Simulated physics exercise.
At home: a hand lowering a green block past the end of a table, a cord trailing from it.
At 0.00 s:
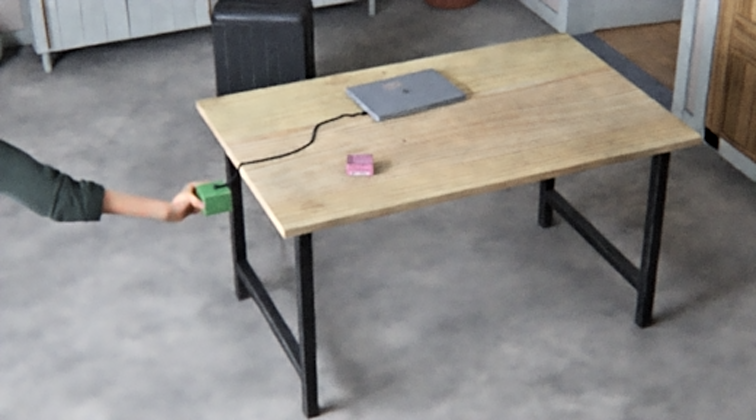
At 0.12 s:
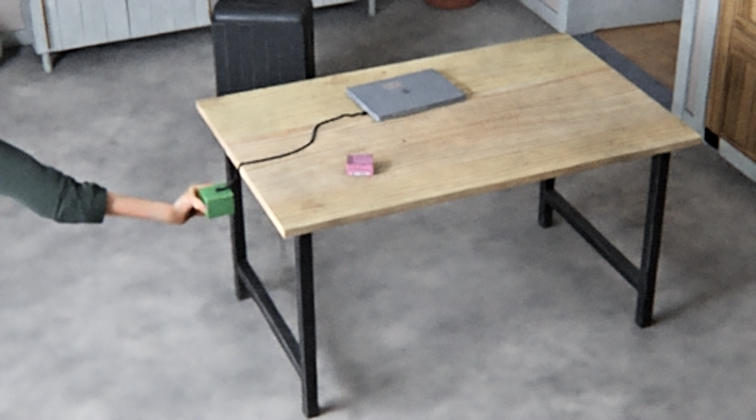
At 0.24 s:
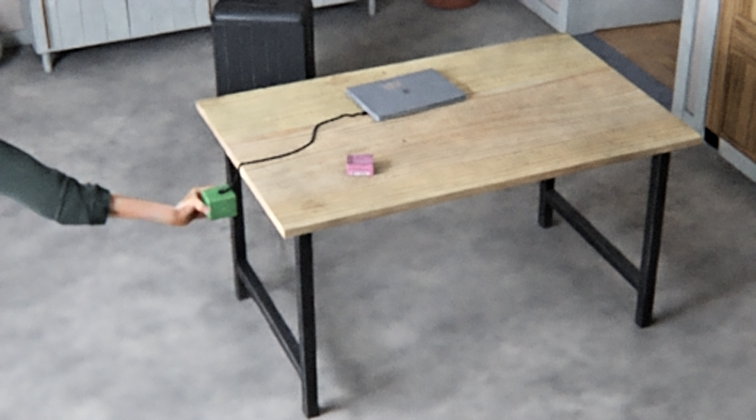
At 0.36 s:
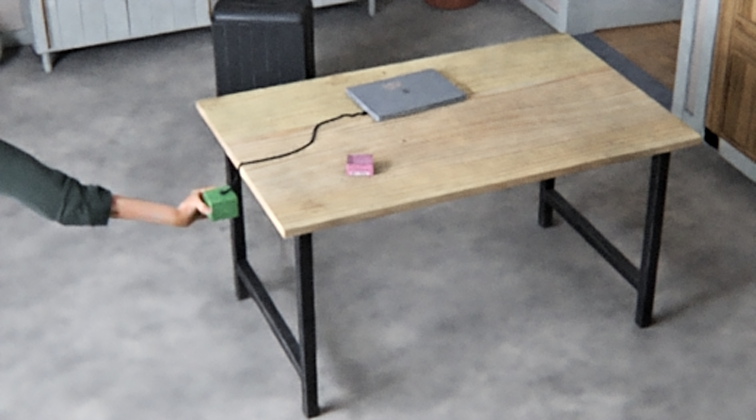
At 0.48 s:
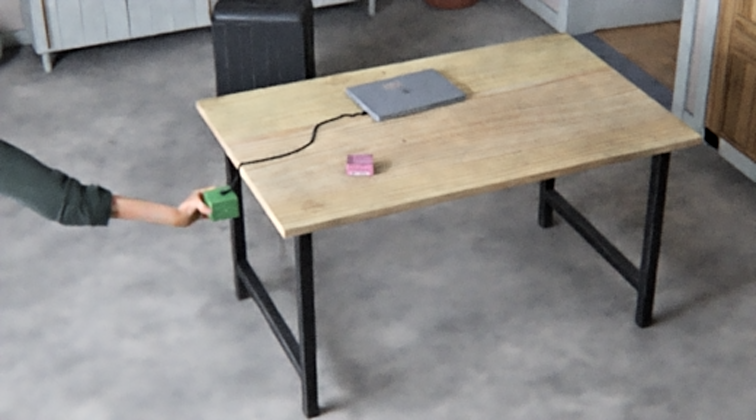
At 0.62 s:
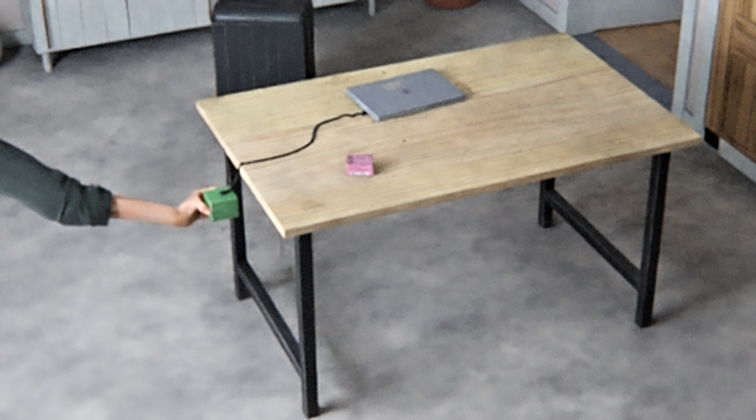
We see a hand holding a green block beside the left edge of a wooden table, a dark cord running from it to a grey laptop near a small pink box. The hand shifts slightly right and then stays nearly still.
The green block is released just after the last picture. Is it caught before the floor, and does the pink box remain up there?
Outcome: The green block ends up dangling; the pink box keeps its place.
Around 1.34 s, block above the floor near (238, 217); laptop as before; box as before.
Around 2.26 s, block above the floor near (226, 225); laptop as before; box as before.
Finally, block above the floor near (220, 223); laptop as before; box as before. The green block swings from the edge and the pink box stays on top.
